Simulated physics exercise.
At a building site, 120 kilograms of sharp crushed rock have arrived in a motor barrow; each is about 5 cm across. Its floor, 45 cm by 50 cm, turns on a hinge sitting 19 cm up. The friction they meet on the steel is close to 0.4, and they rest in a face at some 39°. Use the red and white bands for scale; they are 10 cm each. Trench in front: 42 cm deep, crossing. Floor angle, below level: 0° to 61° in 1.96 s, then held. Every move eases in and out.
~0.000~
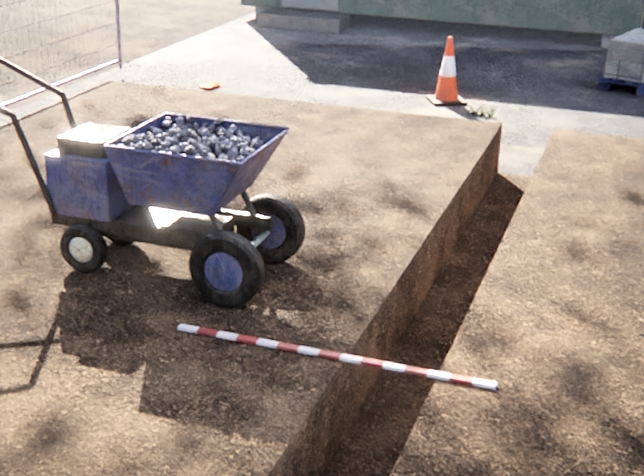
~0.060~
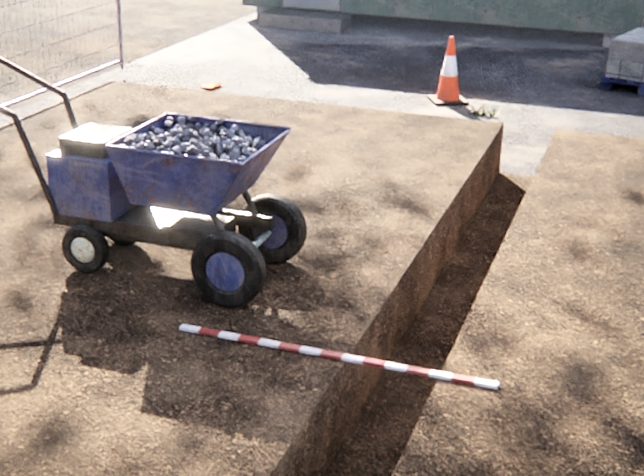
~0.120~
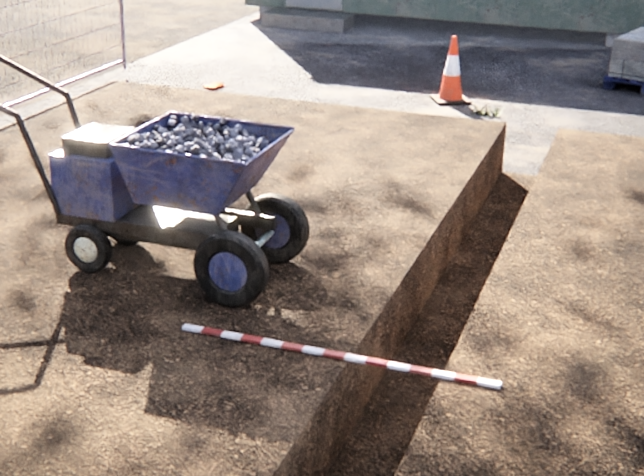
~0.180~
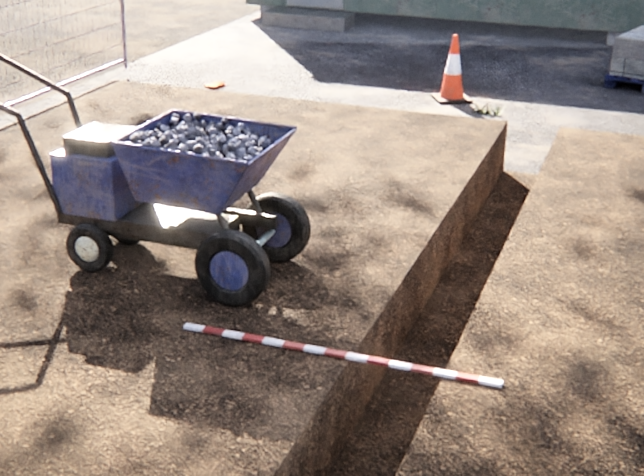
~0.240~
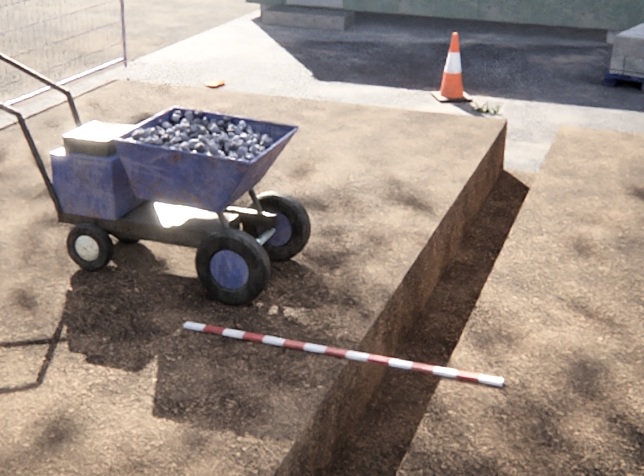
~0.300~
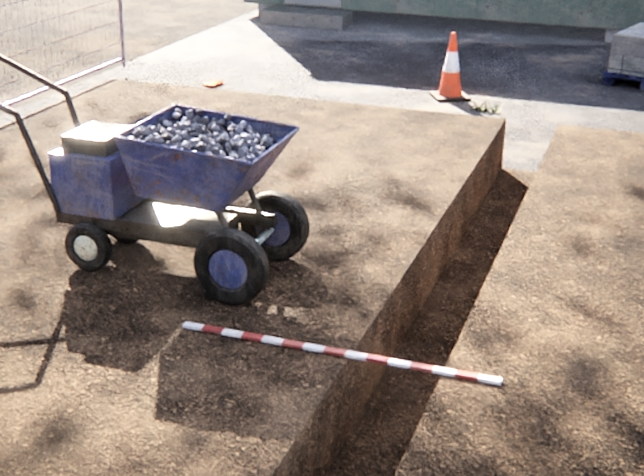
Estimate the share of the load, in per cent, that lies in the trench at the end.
I would say 15 per cent of the load lies in the trench at the end.
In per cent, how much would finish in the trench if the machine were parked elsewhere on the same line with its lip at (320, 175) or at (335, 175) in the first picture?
First some 20, then 10 per cent.
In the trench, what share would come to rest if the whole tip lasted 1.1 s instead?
Expected share: Around 25%.
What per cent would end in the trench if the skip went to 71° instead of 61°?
Roughly 45 percent.
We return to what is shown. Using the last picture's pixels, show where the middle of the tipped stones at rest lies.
(417, 373).
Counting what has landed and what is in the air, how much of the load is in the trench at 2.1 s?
Some 5 per cent of the load by that point.
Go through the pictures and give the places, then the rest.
Lip at (239, 164), floor tilted 0°, highest stones at (195, 130), in the first picture.
Lip at (241, 164), floor tilted 0°, highest stones at (196, 130); the stones move at 0.0 m/s on average, in the second picture.
The skip is at 1°, its lip at (245, 164); the top of the load is at (193, 128); the stones move at 0.1 m/s on average, in the third picture.
The skip is at 1°, its lip at (248, 164); the top of the load is at (195, 127); the stones move at 0.1 m/s on average, in the fourth picture.
The skip is at 3°, its lip at (250, 163); the top of the load is at (193, 123); the stones move at 0.2 m/s on average, in the fifth picture.
The skip is at 4°, its lip at (251, 164); the top of the load is at (190, 119); the stones move at 0.2 m/s on average, in the sixth picture.
After 1.5 s the floor is at 51°; 100 % in the skip; the foremost stones are at (322, 207).
After 2.1 s the floor is at 61°; 89 % in the skip, 6 % short of the trench, 5 % in the trench; the foremost stones are at (429, 372).
After 2.4 s the floor is at 61°; 81 % in the skip, 8 % short of the trench, 11 % in the trench; the foremost stones are at (462, 377).
After 4.4 s the floor is at 61°; 77 % in the skip, 8 % short of the trench, 15 % in the trench; the foremost stones are at (468, 364).
